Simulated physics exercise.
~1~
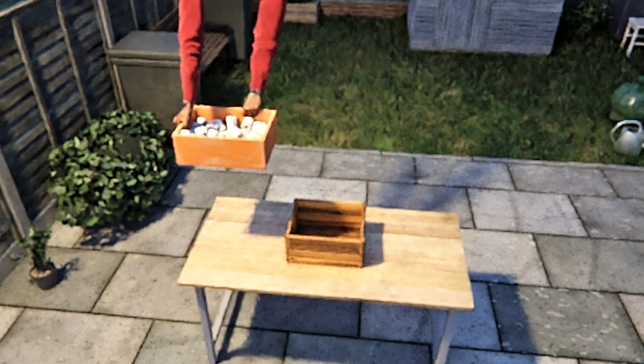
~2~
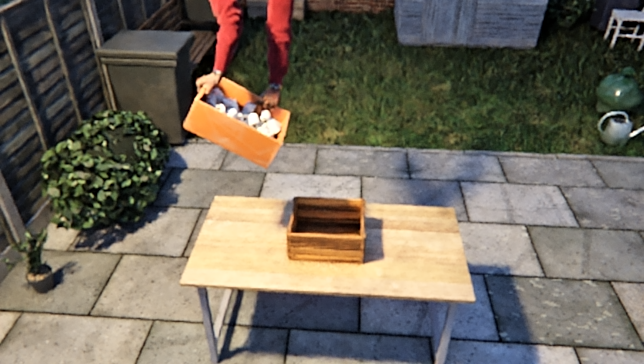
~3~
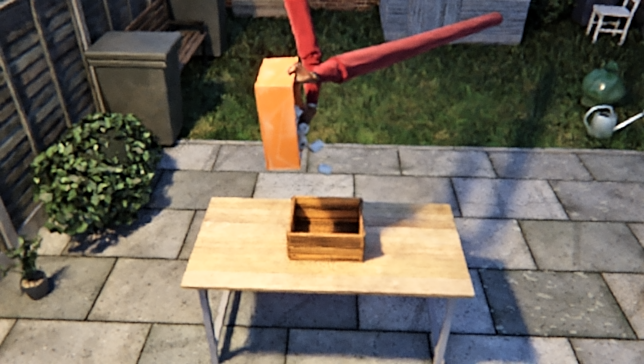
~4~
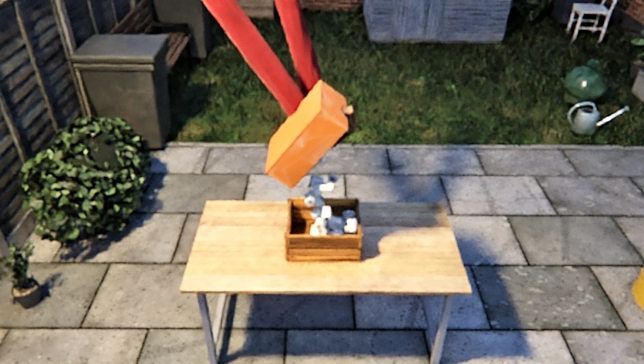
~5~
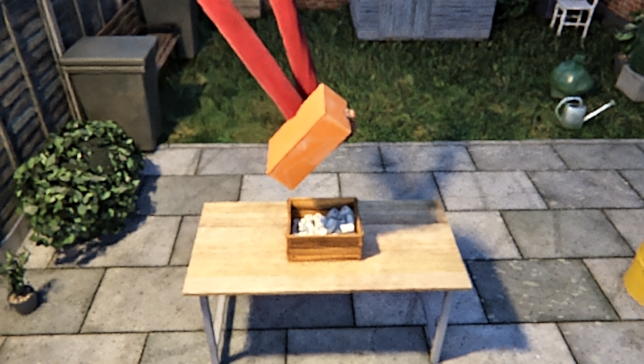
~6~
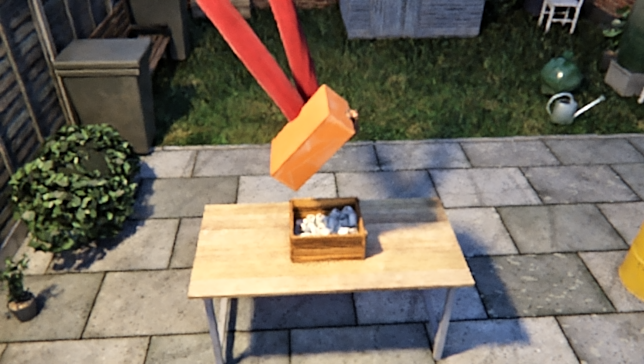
An orange box tips over and empties its white rolls into a wooden carton below.
